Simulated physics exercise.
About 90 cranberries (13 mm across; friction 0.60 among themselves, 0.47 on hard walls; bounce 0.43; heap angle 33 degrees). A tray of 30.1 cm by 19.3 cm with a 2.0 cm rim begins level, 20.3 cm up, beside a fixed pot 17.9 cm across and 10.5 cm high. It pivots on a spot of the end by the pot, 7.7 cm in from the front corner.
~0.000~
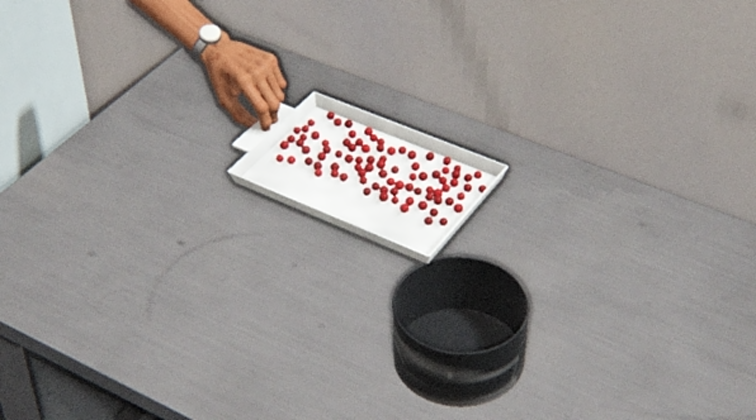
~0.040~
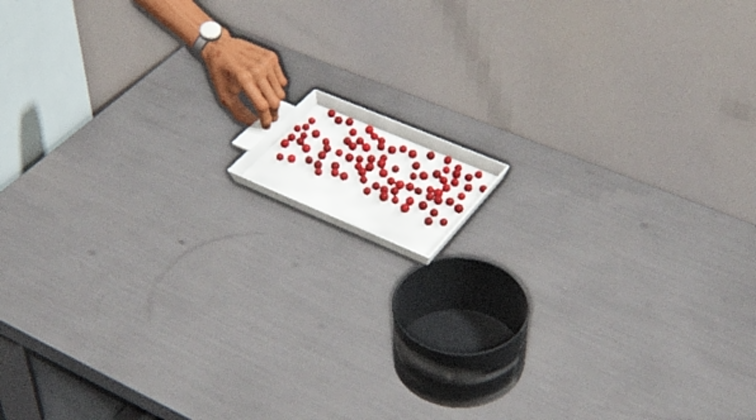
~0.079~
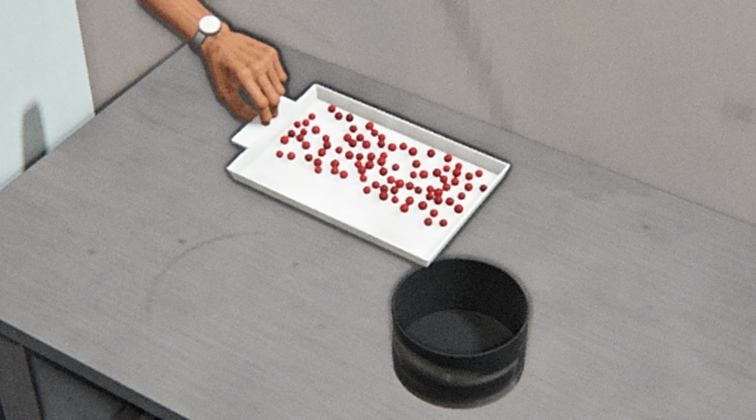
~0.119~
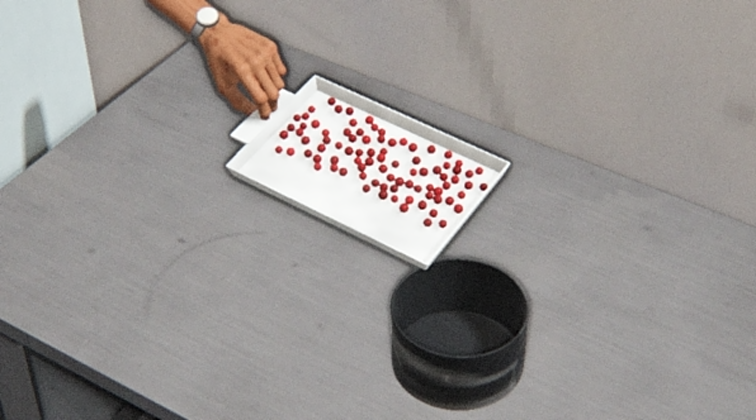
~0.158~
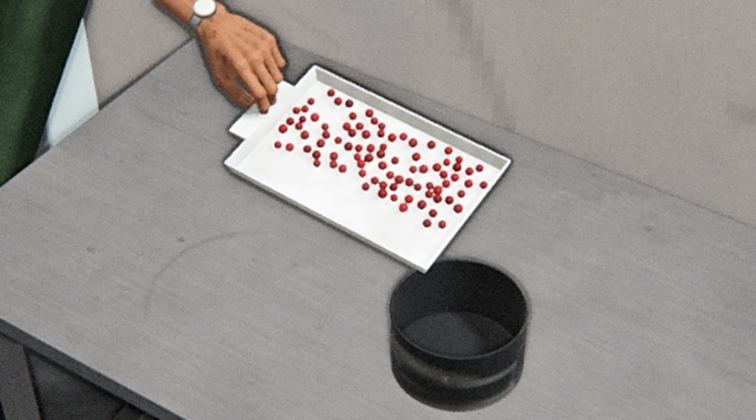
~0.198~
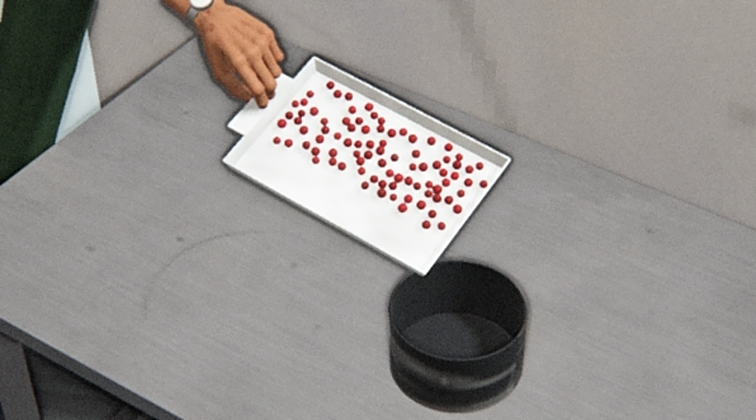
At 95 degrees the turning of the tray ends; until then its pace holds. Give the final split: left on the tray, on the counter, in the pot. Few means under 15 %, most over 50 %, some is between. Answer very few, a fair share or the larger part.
Left on the tray: Very few; on the counter: A fair share; in the pot: The larger part.
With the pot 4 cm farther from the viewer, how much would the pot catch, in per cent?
In that case some 40 per cent.
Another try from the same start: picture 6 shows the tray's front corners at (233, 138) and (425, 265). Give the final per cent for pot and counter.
Pot 95, counter 5.
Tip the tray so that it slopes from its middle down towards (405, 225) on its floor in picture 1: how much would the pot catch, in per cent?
Some 90 per cent.
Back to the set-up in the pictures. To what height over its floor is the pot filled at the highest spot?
Roughly 2.5 cm.
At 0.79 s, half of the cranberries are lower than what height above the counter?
Some 18 cm.
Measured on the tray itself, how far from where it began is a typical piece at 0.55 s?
About 10 cm.
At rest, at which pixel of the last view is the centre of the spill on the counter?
Around (365, 379).
After 0.55 s, tilt 53 degrees; the tray holds 100 %, the pot 0 %.
After 0.79 s, tilt 80 degrees; the tray holds 80 %, the pot 5 %.
After 1.14 s, tilt 95 degrees; the tray holds 5 %, the pot 60 %.
At rest (1.8 s), tray 0 %, counter 30 %, pot 70 %.
